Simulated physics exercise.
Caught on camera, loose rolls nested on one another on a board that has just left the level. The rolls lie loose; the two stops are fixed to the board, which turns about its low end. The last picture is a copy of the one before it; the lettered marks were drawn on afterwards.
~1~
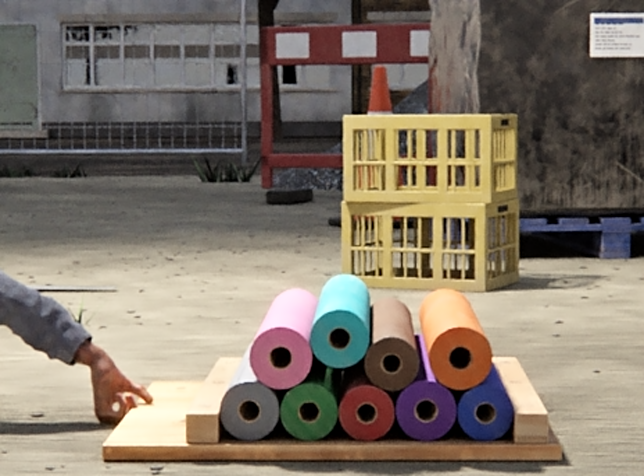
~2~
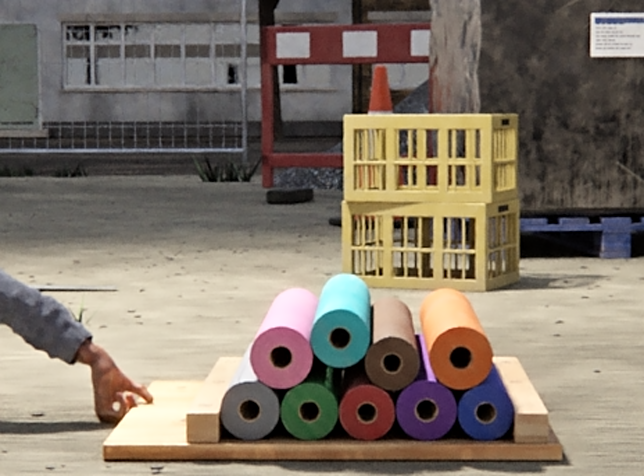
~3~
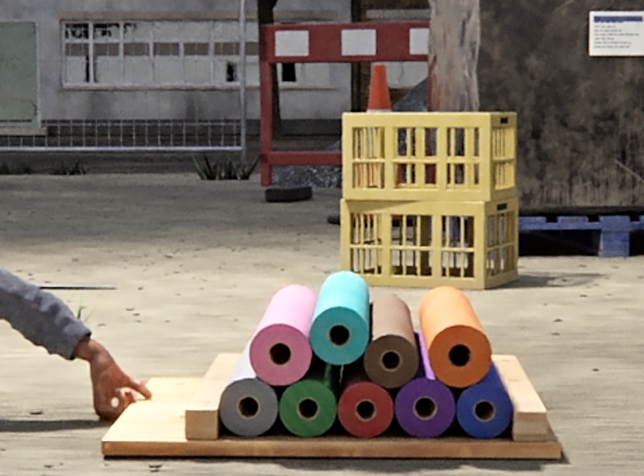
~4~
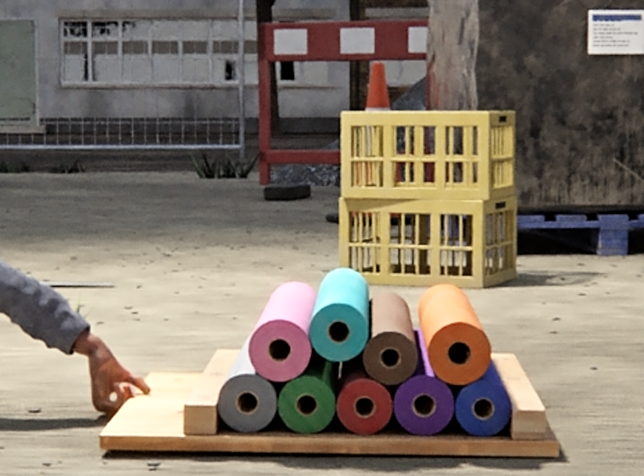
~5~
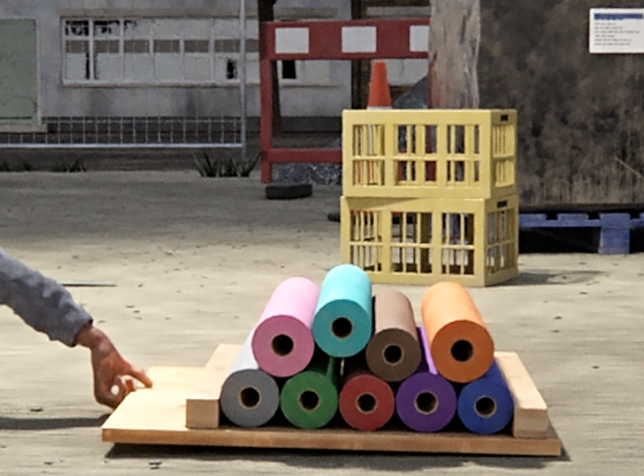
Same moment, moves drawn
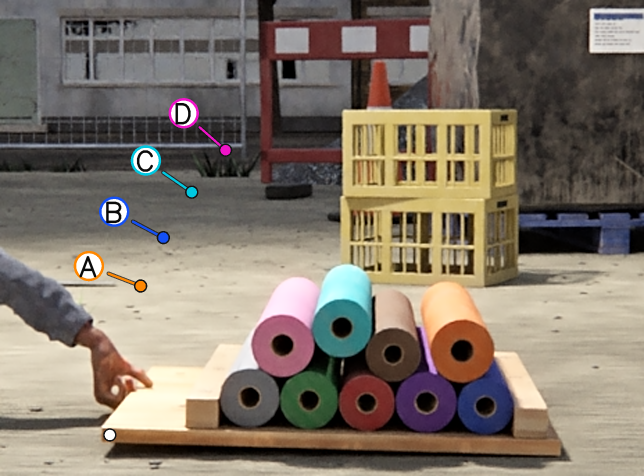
To begin with, a hand at the left grips the end of a wooden board carrying a stack of colourful rolls between two wooden blocks, and hardly anything moves. Then the hand slowly raises the left end a little, tilting the board slightly down to the right, while the rolls stay nested together.
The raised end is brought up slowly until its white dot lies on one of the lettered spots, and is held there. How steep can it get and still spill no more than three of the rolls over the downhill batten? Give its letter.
It can be raised to A.
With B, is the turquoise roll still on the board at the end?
The turquoise roll: No.
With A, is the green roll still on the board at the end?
The green roll: Yes.
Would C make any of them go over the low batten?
At C: Yes.
On the marked copy, A at (141, 286); B at (163, 237); C at (192, 192); D at (226, 150); the white dot at (110, 435).
With A. Early on, board at 15°.
Further on, board at 21°.
At the end, board at 21°, none over the low batten.
As for the rest, B four over the low batten (orange, brown, pink, turquoise); C four over the low batten (orange, brown, pink, turquoise); D four over the low batten (orange, brown, pink, turquoise).
